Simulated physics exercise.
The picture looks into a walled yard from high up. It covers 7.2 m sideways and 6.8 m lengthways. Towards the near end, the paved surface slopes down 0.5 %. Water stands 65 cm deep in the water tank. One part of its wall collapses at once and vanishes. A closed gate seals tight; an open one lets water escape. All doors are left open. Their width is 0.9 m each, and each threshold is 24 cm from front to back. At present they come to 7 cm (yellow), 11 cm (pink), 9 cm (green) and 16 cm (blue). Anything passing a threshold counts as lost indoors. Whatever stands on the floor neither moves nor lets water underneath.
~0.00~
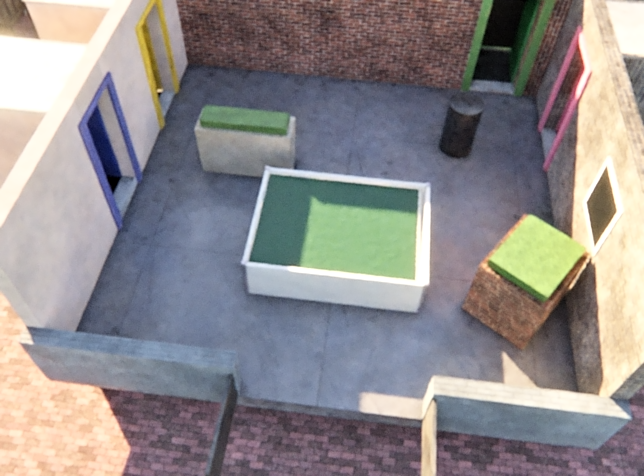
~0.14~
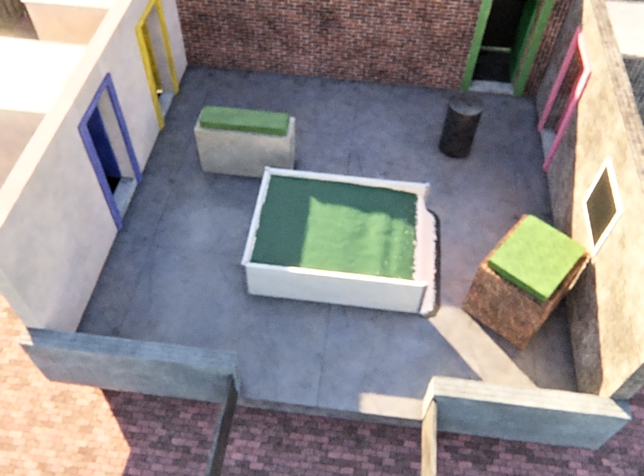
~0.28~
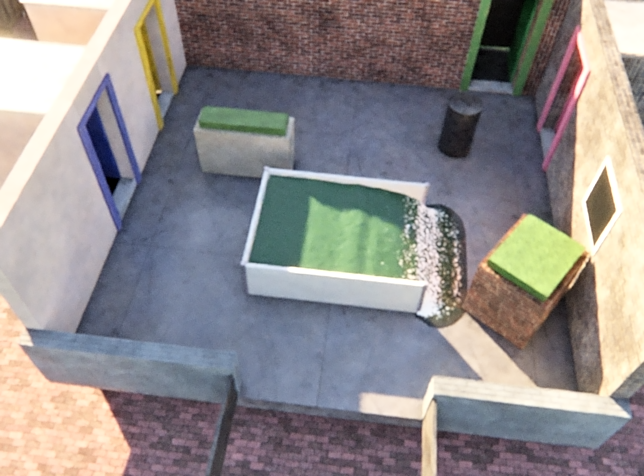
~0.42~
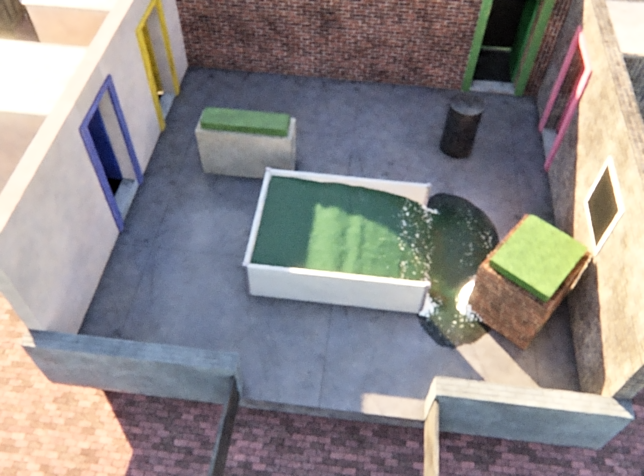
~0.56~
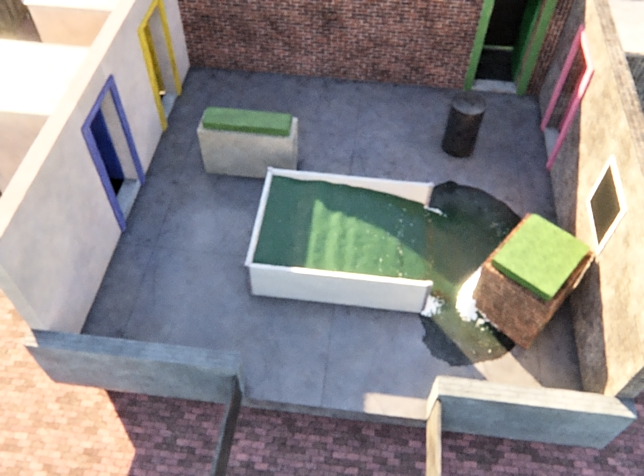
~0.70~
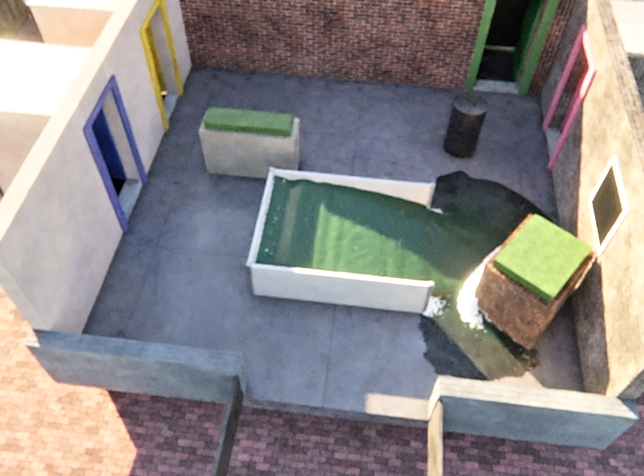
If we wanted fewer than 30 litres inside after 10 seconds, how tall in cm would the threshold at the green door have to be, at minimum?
It would need to be around 27 cm tall.
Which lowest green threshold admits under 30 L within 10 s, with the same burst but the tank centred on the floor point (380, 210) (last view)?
Near 28 cm.
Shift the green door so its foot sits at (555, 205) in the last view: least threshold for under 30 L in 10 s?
Minimum: About 28 cm.
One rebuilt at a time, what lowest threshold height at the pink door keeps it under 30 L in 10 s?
For pink, a step near 11.5 cm.
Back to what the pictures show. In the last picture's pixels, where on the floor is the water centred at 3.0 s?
Roughly (452, 239).
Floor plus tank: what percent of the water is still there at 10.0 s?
Around 78 percent is still there.
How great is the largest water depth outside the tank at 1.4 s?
It gets to close to 47 centimetres there.
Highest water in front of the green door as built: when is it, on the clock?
Peak: Close to 3.2 s.
After 1.4 s water covers 20 % of the floor, deepest (47 cm) near (477, 287); it has not reached the green door.
After 3.0 s water covers 35 % of the floor, deepest (36 cm) near (533, 99); 27 cm at the green door, 70 litres in over its 9 cm threshold.
After 10.0 s water covers 95 % of the floor, deepest (12 cm) near (559, 286); 6 cm at the green door, 391 litres in over its 9 cm threshold.
At the green door as built, the water arrived by 2.1 s and peaked near 30 cm at 3.2 s.
Run again over the same 10 s with other heights there, 81 litres in over 22 cm, 17 litres over 29.5 cm. The limit of 30 litres is kept from about 27 cm up.
